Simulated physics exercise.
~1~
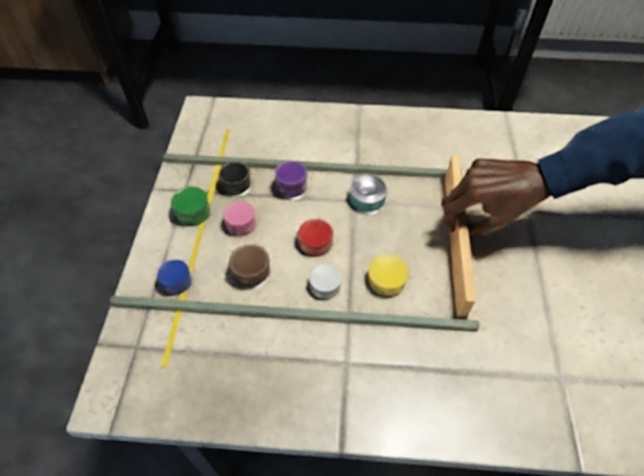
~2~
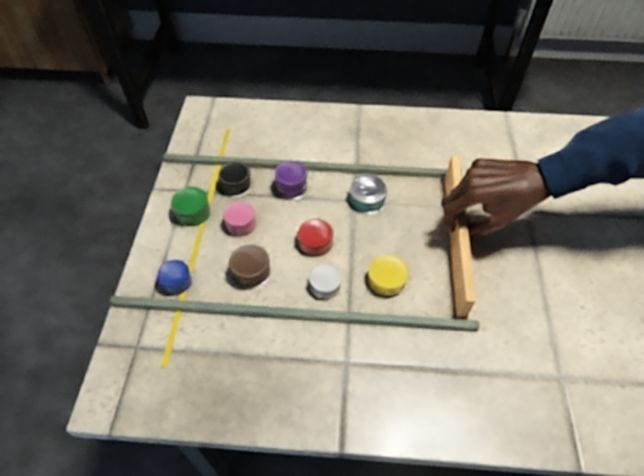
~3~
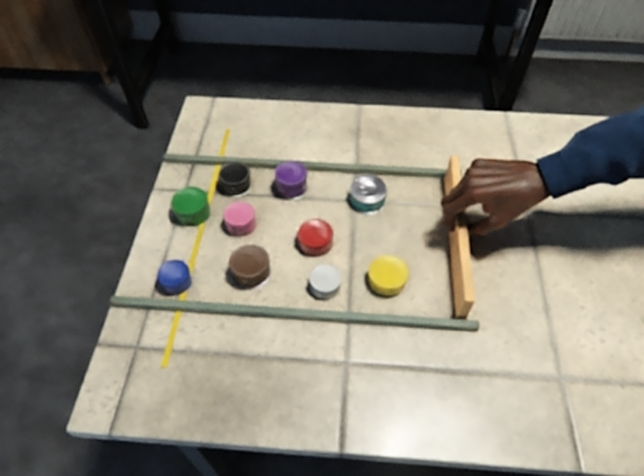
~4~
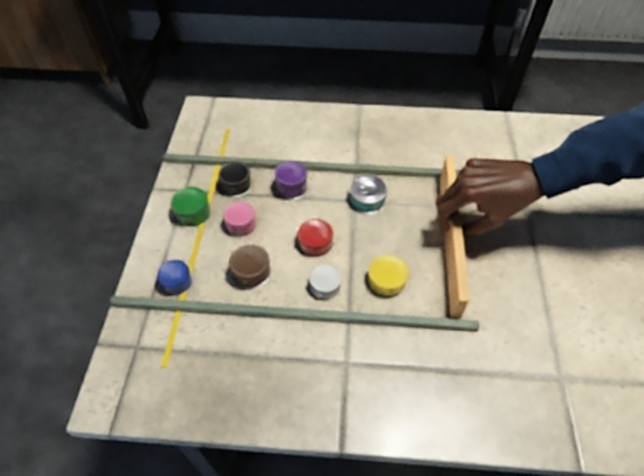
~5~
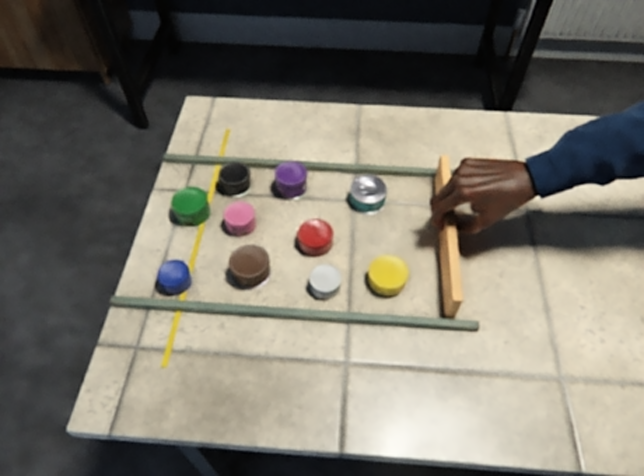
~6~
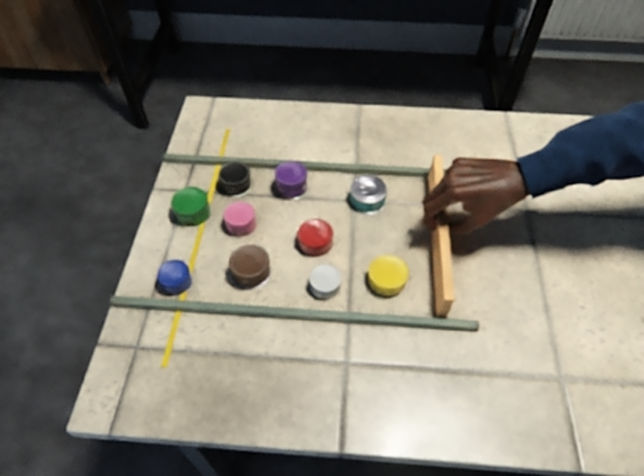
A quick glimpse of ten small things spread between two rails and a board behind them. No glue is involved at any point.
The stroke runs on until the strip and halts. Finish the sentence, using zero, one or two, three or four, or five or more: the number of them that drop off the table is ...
The number that drop off the table is one or two.
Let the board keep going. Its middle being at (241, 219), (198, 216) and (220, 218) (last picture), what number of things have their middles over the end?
First 0, next 2, last 0.
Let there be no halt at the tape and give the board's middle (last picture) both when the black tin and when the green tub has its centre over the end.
Middle: Roughly (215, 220); roughly (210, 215).
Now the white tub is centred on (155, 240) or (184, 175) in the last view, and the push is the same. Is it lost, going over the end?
Place by place, it holds its place, then goes down.
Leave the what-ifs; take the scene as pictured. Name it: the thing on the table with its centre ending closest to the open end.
The one you want is the brown tin.
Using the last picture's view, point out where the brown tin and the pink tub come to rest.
Look around (138, 244) for the first and around (164, 207) for the second.
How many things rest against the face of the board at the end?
My count gives 4.
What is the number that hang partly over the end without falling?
Overhanging ones - 1.
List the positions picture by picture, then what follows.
The first frame shows green tub (191, 207); blue tub (175, 277); black tin (235, 179); board (458, 232); tape (201, 228).
The second frame shows blue tub (175, 277); pink tub (240, 219).
The third frame shows black tin (235, 179); purple pot (292, 181).
The fourth frame shows green tub (191, 207); brown tin (250, 267).
The fifth frame shows blue tub (175, 277); yellow tin (388, 276).
The sixth frame shows green tub (191, 207); blue tub (175, 277); black tin (235, 179); board (439, 231); tape (201, 228).
Soon after, none off yet; green tub at rest near (191, 207); blue tub at rest near (175, 277); black tin at rest near (235, 179).
In the end, the number that fall off is one or two; gone, black tin and green tub.
